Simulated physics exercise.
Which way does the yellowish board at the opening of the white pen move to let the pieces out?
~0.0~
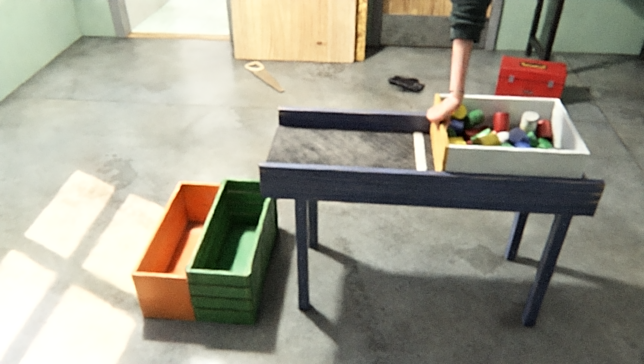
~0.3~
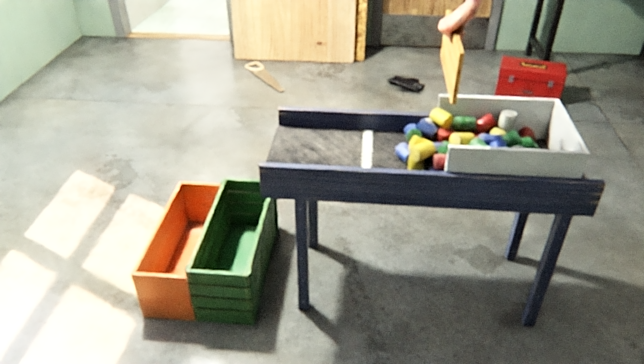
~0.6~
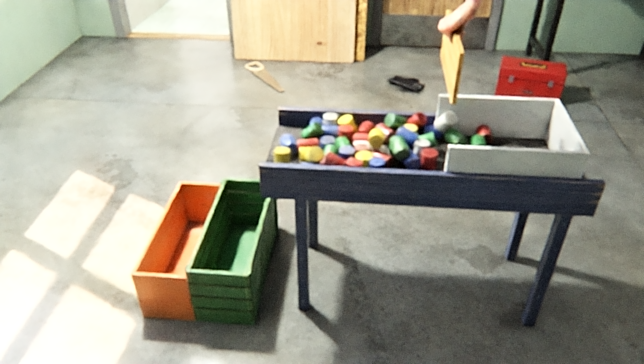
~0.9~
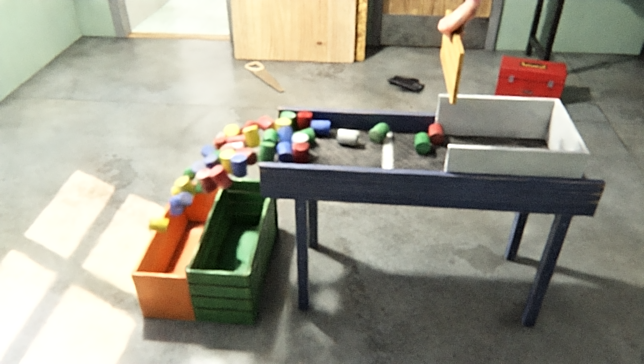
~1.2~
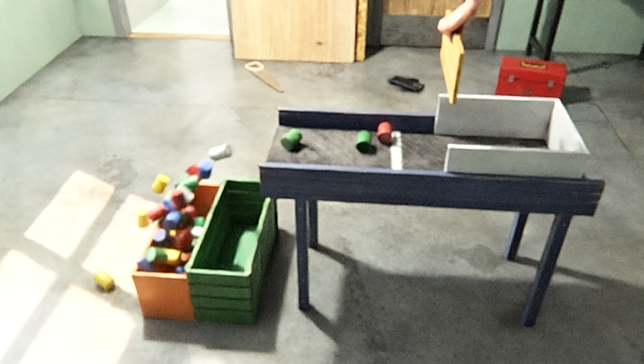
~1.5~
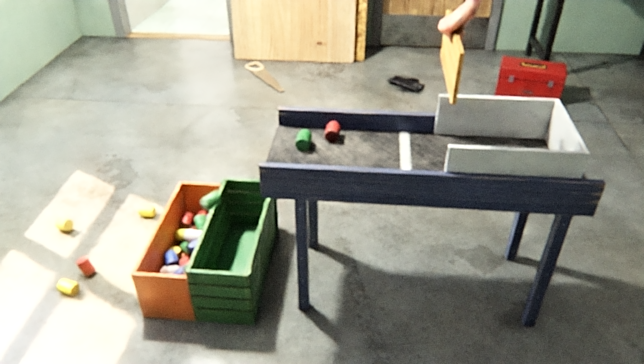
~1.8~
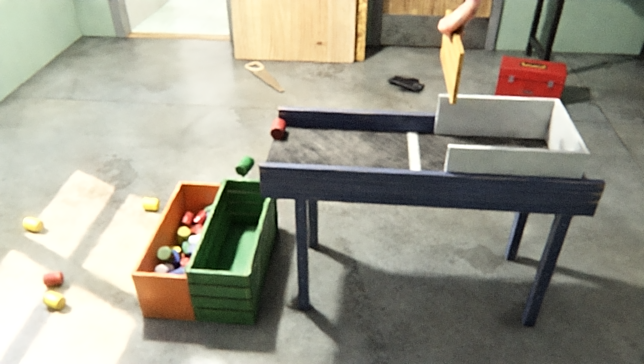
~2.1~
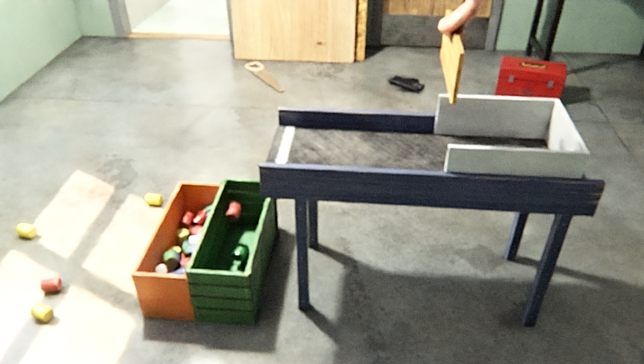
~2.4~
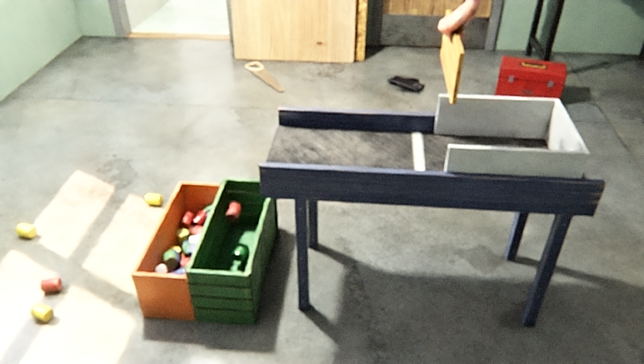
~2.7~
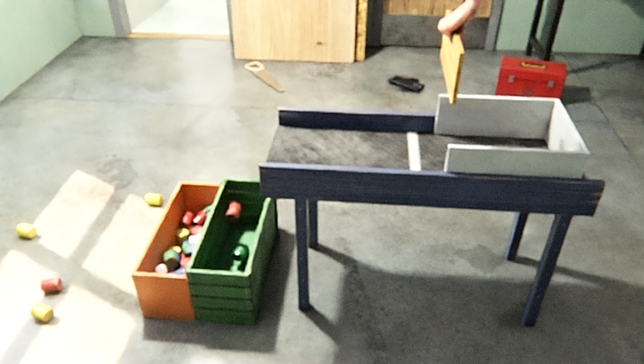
The board moves up, lifted by the hand holding it.
To begin with, a hand holds a yellowish board at the open side of a white pen full of colourful, loosely piled pieces on a dark belt. The hand lifts the board, and the pieces ride left in a crowded mass, emptying the pen. They pour off the belt's left end, most flying past the nearer green bin into the orange box, while some overshoot and roll across the floor. The last two, one green and one red, drop into the green bin. At the end the belt is bare, most pieces lie in the orange box, and four rest on the floor.
